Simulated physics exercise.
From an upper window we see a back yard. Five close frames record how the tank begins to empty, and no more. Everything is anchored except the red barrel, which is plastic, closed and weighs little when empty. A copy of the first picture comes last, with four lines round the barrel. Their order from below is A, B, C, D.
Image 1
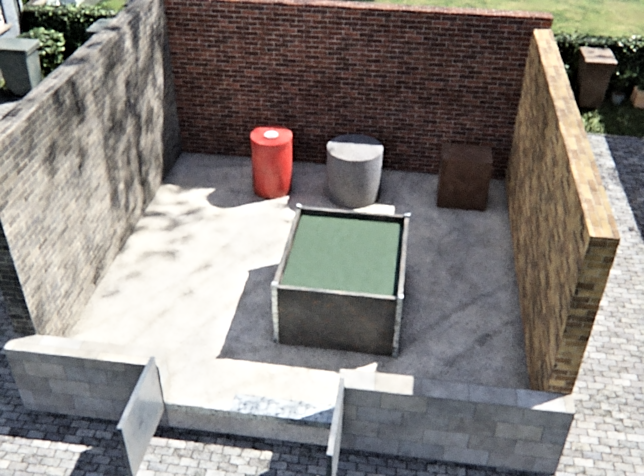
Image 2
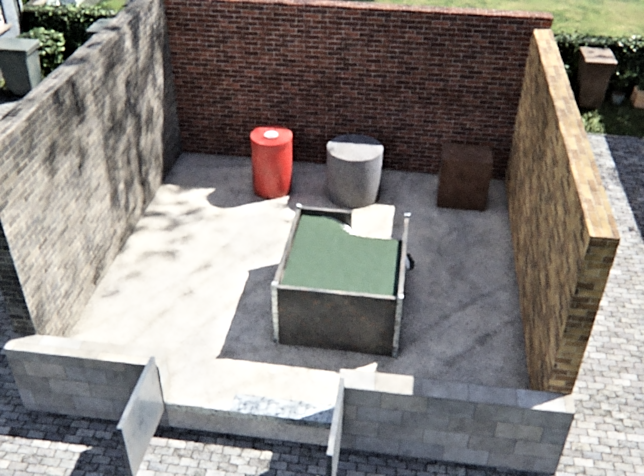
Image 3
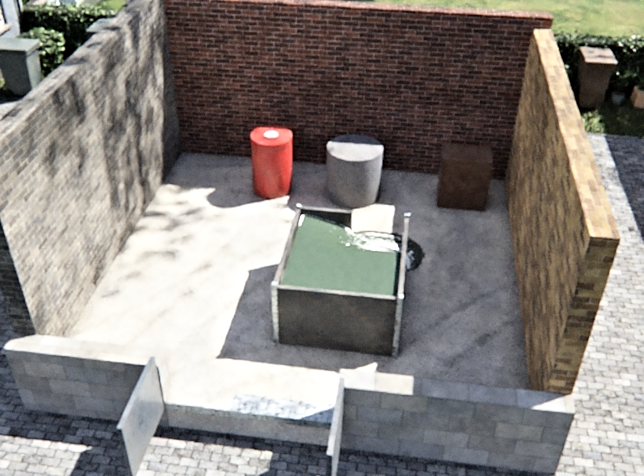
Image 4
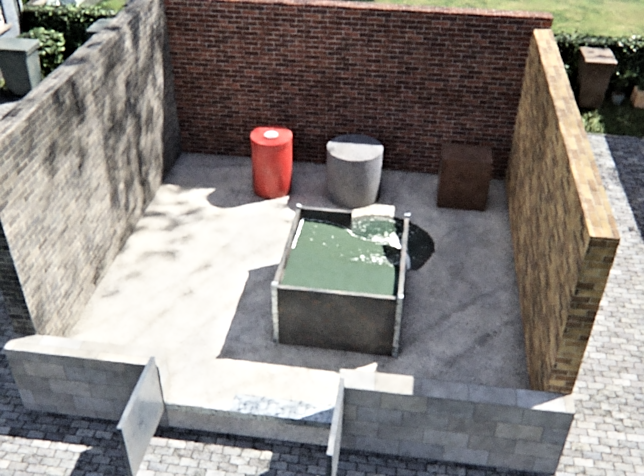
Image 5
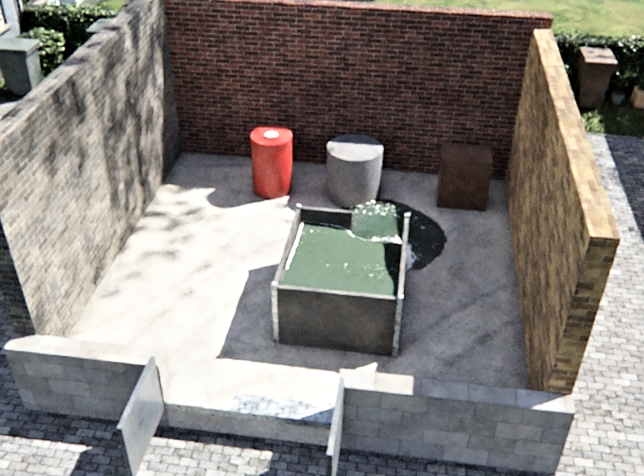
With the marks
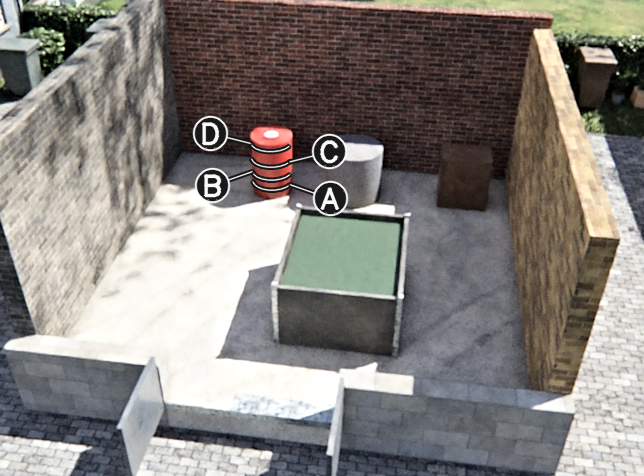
A tank brimming with green water stands in a walled, paved back yard, seen from a window above. Behind it are a red barrel, a grey one and a brown box against a dark red brick wall, with an open gate in the low grey front wall. The water dips at the tank's far right corner, white froth breaks out there, and a dark wet patch spreads across the ground beside it.
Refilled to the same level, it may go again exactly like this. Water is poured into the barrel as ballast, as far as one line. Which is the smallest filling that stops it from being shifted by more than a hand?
A is the one.
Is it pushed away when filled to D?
No, that is safe.
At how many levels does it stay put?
All four.
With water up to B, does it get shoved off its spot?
No, that is safe.
On the marked copy, A at (268, 190); B at (268, 180); C at (267, 167); D at (267, 151); from the bottom up A, B, C, D.
With A, it does not move.
With B, it does not move.
With C, it does not move.
With D, it does not move.
